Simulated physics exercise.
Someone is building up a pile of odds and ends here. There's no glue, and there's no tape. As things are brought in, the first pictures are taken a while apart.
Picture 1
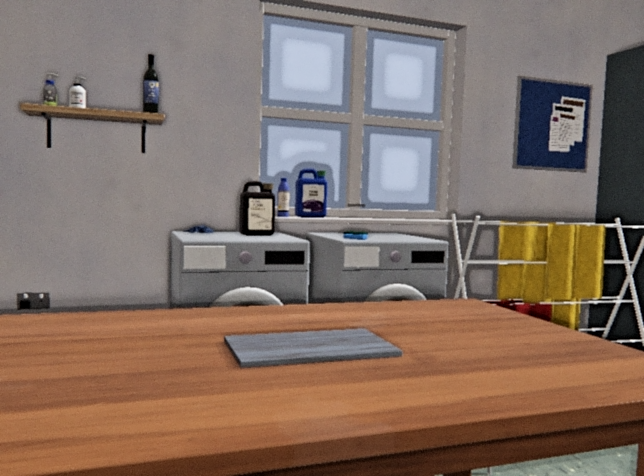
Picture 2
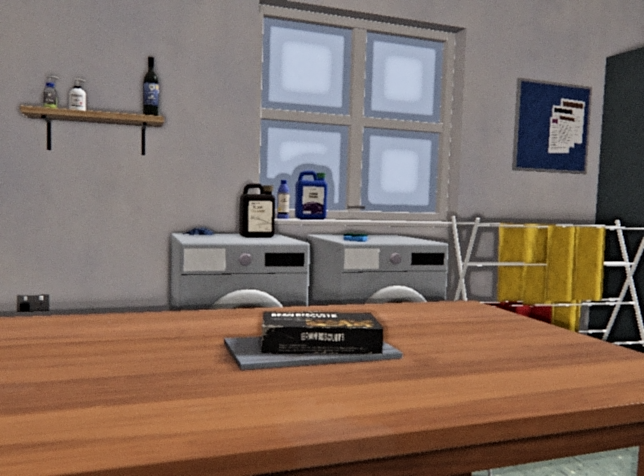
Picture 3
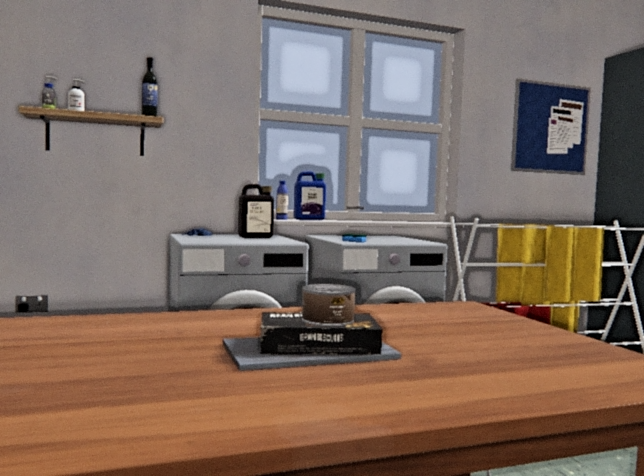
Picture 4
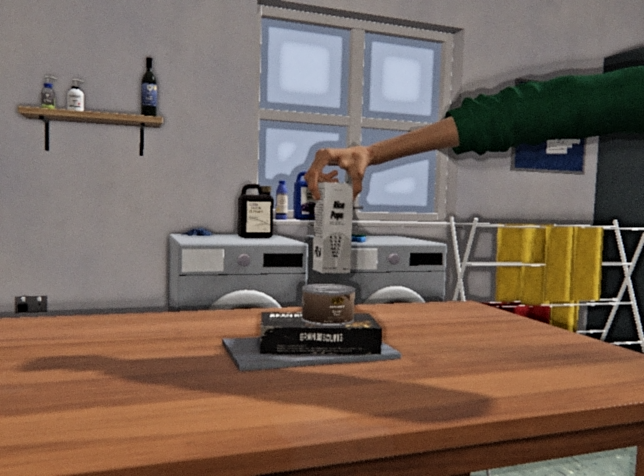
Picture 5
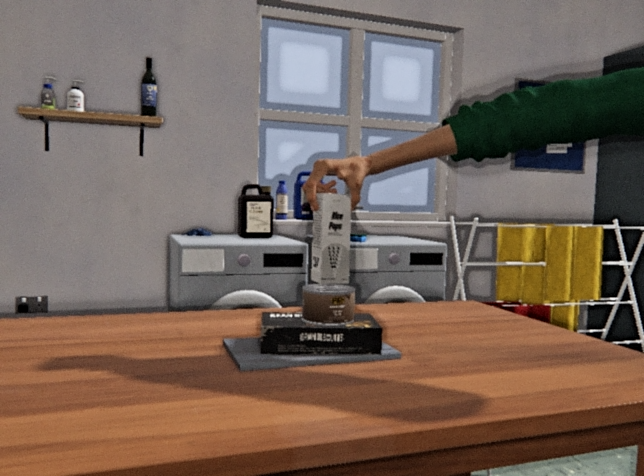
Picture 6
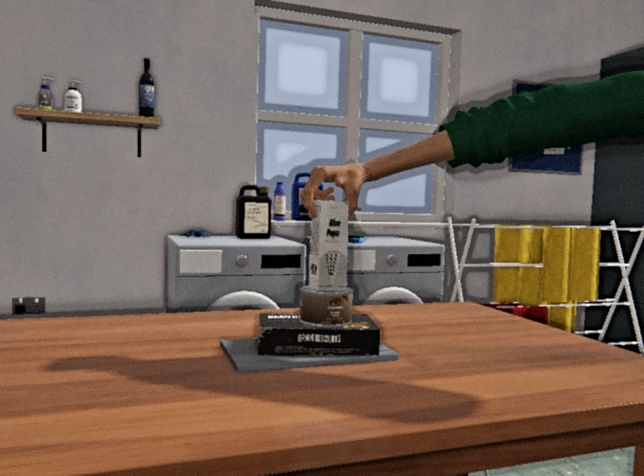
A black packet appears on the grey board on the wooden table, followed by a brown tub on top of the packet. A hand in a green sleeve then reaches in from the right, lowers an upright white carton onto the tub, and keeps hold of its top.
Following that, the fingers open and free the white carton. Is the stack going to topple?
It will stay balanced.
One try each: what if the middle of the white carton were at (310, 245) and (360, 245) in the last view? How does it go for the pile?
Try one: It stands firm; try two: It topples.
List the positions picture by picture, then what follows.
In the first picture, the last thing is not in view yet.
In the second picture, the last thing is not in view yet; black packet (320, 332).
In the third picture, the last thing is not in view yet; grey board (309, 349).
The fourth picture shows coming down; white carton (333, 227); brown tub (328, 304).
The fifth picture shows coming down; white carton (331, 238); black packet (319, 332).
The sixth picture shows set down, still held; white carton (329, 245); grey board (307, 350).
Then, 0.60 s after the last picture, nothing has stirred.
Then, 1.60 s after the last picture, white carton resting near (330, 245).
At rest, all 4 in place. Seen from the same camera at the end, white carton near (331, 246). The pile holds.
